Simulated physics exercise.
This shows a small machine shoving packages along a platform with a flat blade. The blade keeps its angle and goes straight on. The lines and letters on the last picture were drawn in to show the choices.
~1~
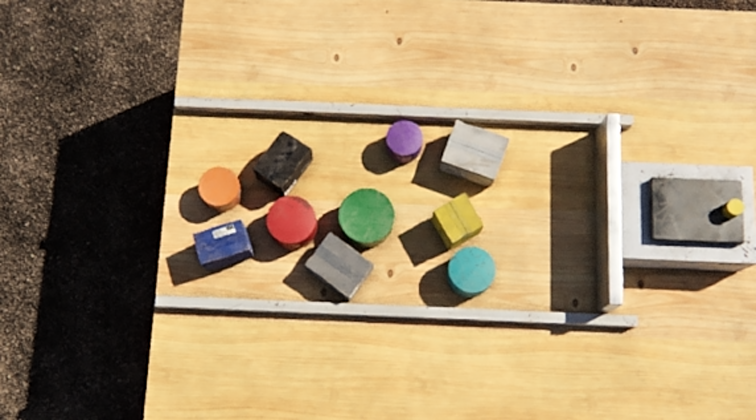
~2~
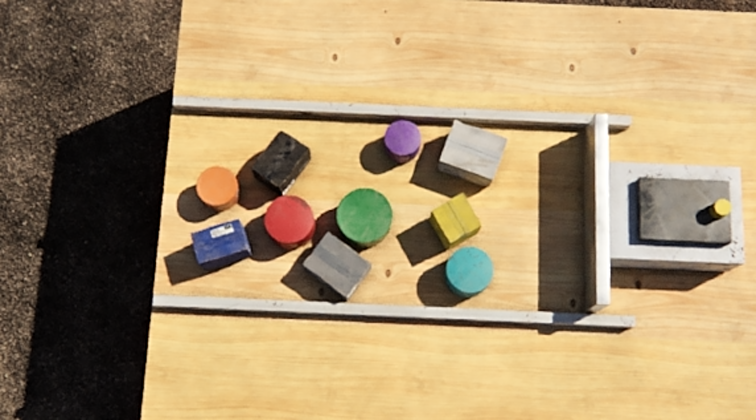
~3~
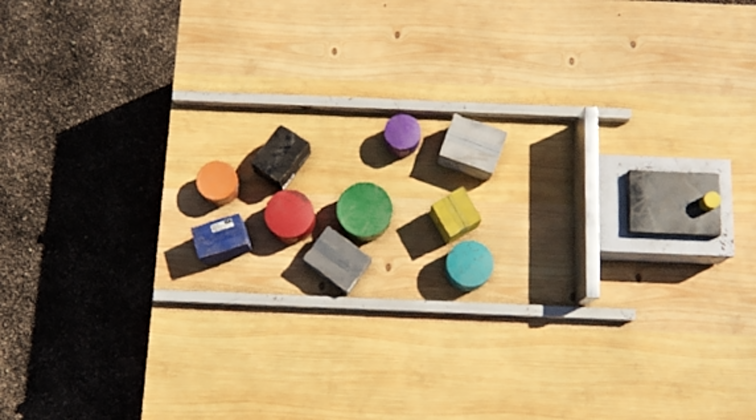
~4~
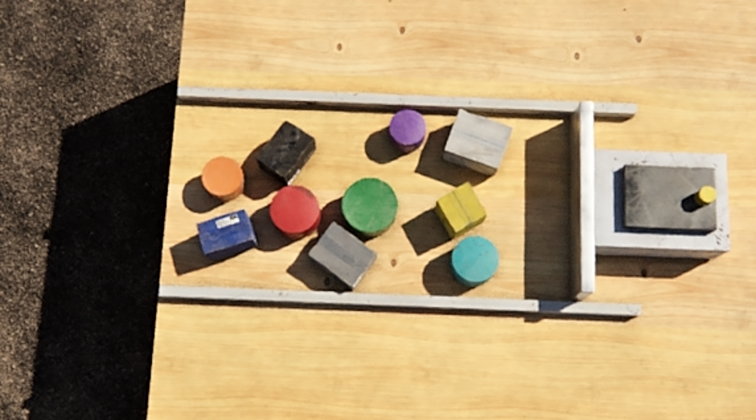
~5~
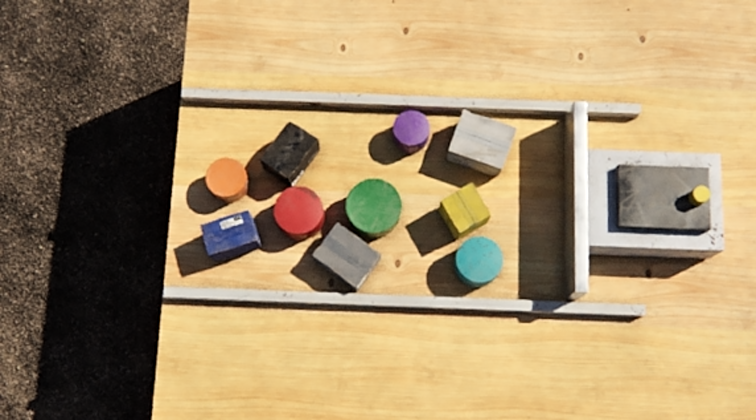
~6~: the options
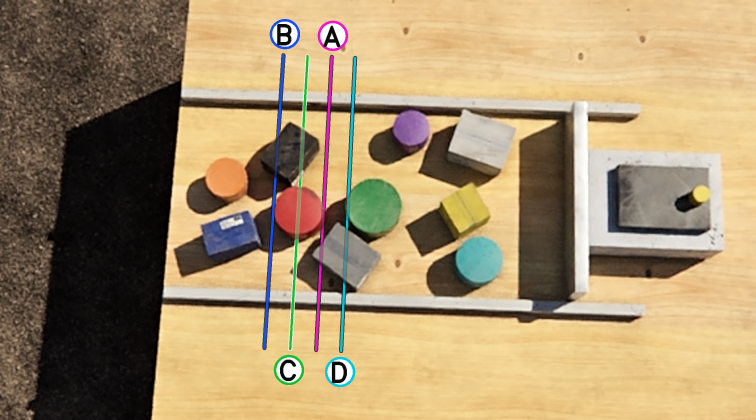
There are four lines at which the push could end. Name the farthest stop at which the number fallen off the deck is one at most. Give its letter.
The farthest such stop is C.
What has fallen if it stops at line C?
The orange pail goes over.
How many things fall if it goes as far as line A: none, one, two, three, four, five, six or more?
By then, none.
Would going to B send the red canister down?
By then, yes.
On the copy, A at (324, 198); B at (274, 196); C at (299, 197); D at (348, 199).
On C. First, robot (554, 193); purple canister (396, 131); turquoise canister (444, 261).
Then, robot (453, 190); blue box (217, 242); red canister (257, 211).
Finally, robot (376, 187); orange pail over the edge; red canister (181, 211); one fallen.
By contrast, A is within the limit but short; B drops three; D is within the limit but short.
